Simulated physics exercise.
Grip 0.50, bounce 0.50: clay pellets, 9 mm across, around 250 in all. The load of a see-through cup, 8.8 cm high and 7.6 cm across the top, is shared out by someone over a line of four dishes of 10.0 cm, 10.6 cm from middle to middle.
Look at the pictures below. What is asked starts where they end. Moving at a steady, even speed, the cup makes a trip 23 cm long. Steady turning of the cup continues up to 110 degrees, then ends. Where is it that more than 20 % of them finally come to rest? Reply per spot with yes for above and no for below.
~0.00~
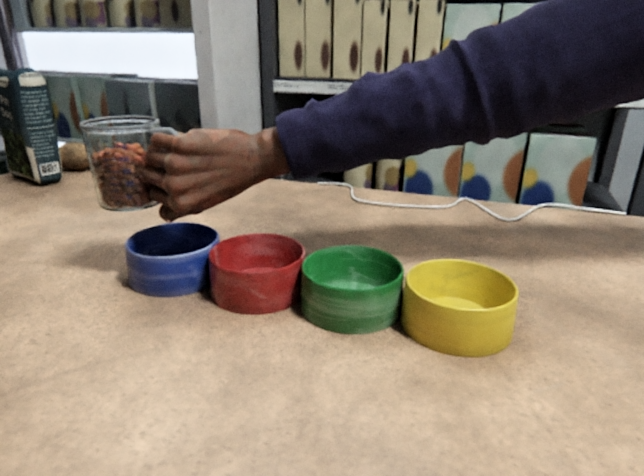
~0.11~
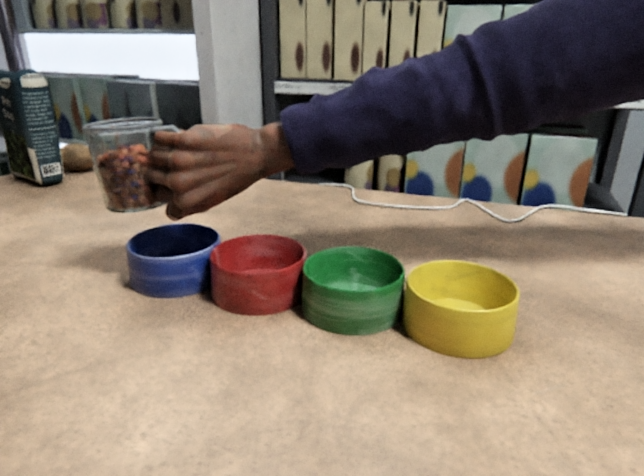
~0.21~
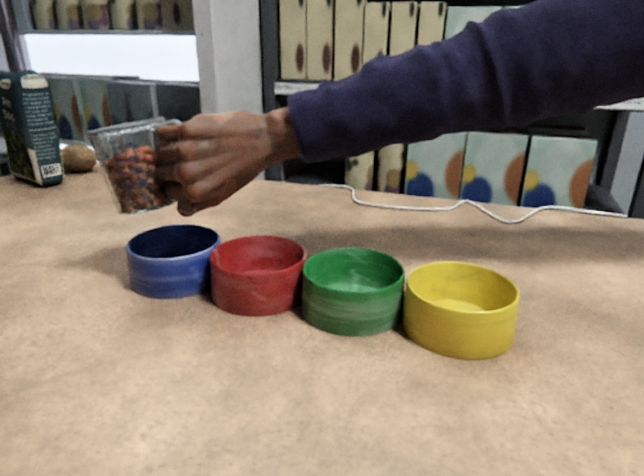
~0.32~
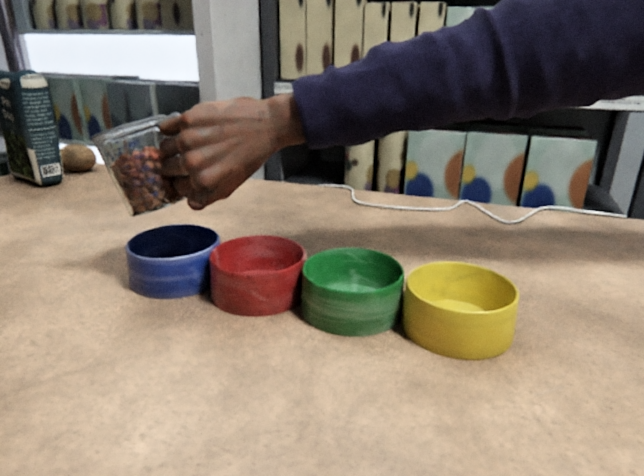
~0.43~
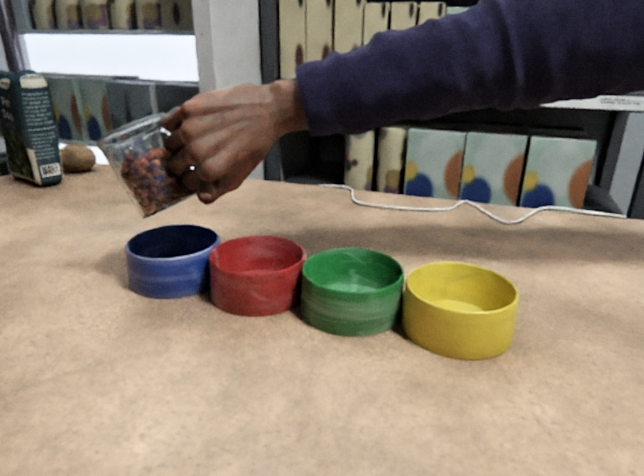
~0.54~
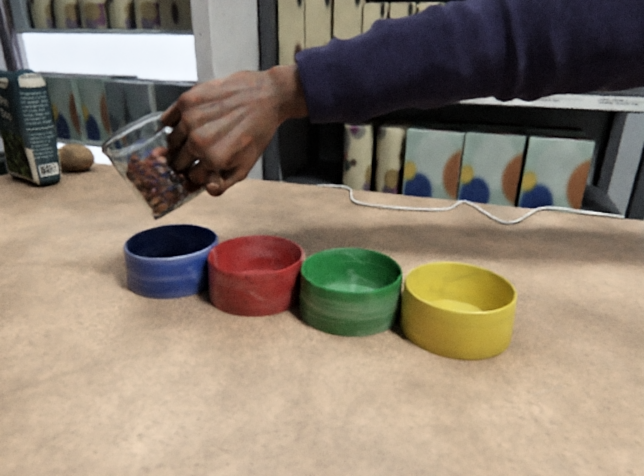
Red dish: Yes, above. Blue dish: Yes, above. Green dish: No, below. Yellow dish: No, below. Counter: No, below.
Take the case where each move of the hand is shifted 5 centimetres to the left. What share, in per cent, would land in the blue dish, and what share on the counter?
The blue dish would get 90 and the counter 0.
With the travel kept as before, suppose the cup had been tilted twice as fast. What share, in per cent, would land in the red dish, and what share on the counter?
It would be red 0 and counter 0.
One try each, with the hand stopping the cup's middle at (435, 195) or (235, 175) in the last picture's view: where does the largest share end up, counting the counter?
Largest portions, in order: Red and blue.
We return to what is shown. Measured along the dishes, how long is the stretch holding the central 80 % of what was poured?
It spans roughly 13 centimetres along the row.
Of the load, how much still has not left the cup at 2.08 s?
About 20 %.
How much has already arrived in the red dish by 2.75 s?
Close to 55 percent of the load.
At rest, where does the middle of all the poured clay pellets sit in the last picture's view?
Estimated resting centre: Around (231, 279).
After 1.46 s, tilt 100 degrees; cup holds 100 %.
After 2.08 s, tilt 110 degrees; cup holds 20 %, red 35 %, blue 35 %.
After 2.75 s, tilt 110 degrees; cup holds 0 %, red 55 %, blue 35 %.
By 3.0 s all is still; red 55 %, blue 35 %, green 0 %, yellow 0 %, counter 10 %.
